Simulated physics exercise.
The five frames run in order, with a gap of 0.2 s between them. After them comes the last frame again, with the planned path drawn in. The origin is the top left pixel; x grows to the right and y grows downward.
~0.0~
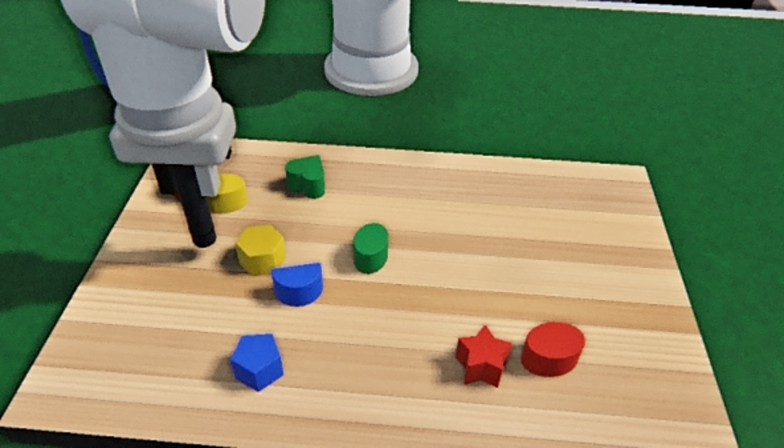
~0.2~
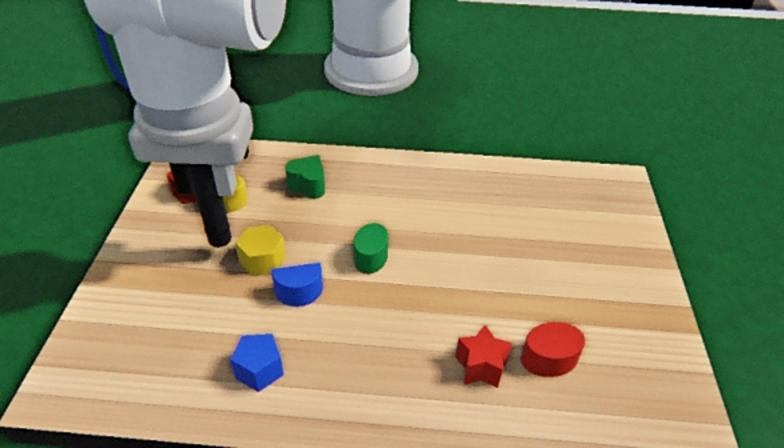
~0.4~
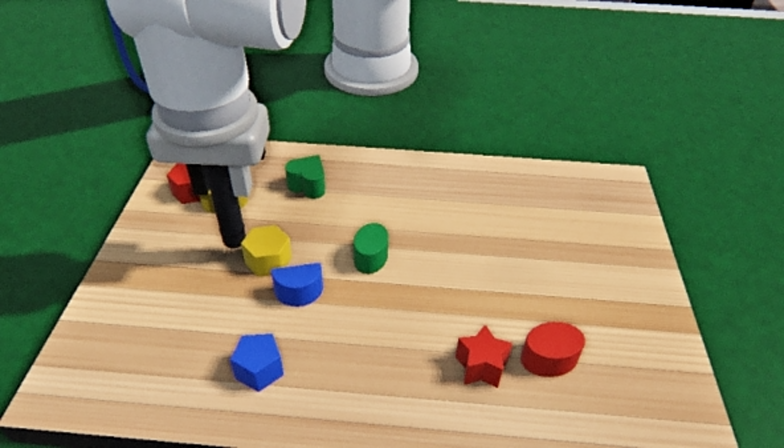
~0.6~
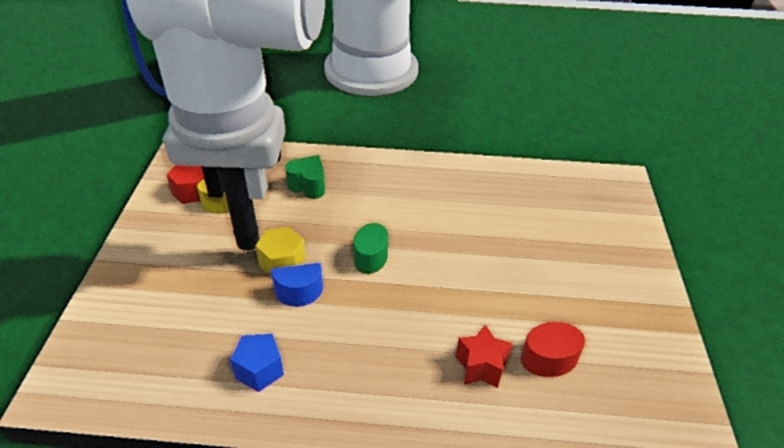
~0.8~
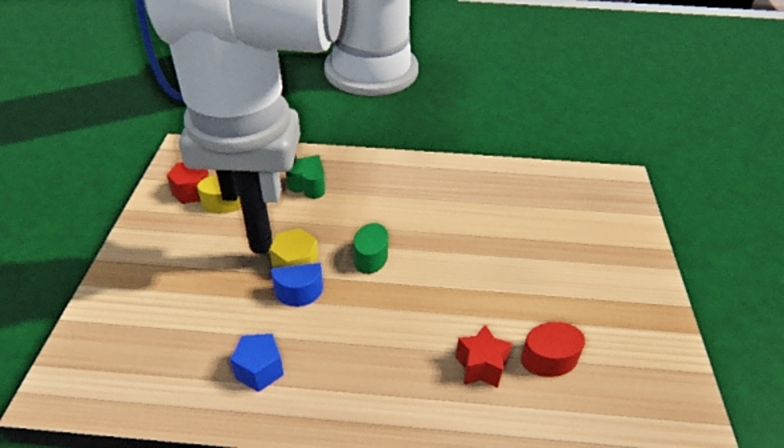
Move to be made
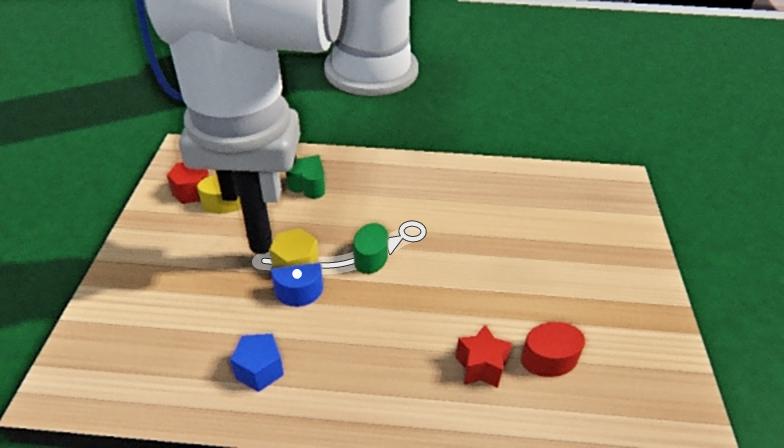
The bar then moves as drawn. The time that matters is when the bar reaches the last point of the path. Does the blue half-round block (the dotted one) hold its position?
Yes, that is how it ends up.
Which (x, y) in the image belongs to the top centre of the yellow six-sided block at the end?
It is going to be at (395, 251).
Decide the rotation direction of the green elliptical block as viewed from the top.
The block turns counter-clockwise.
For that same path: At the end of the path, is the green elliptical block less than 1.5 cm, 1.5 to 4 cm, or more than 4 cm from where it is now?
It will move more than 4 cm.
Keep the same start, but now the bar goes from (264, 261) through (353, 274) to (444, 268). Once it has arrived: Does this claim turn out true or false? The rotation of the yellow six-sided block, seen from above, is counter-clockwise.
The statement is correct.
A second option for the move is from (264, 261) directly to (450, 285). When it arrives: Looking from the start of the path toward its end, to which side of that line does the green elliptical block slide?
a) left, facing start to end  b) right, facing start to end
I choose a.
The drawn path runs from (264, 261) via (318, 265) and (370, 254), ending at (413, 231); the dot is on the blue half-round block.
What follows on the original path. One third of the way, bar at (318, 252); yellow six-sided block at (350, 247); green elliptical block at (389, 236), turned 15° anticlockwise.
Two thirds of the way, bar at (371, 240); yellow six-sided block at (394, 251), turned 30° clockwise; green elliptical block at (427, 233), turned 80° anticlockwise.
At the end, bar at (413, 217); yellow six-sided block at (395, 251), turned 35° clockwise; blue half-round block not moved; green elliptical block at (433, 232), turned 65° anticlockwise.
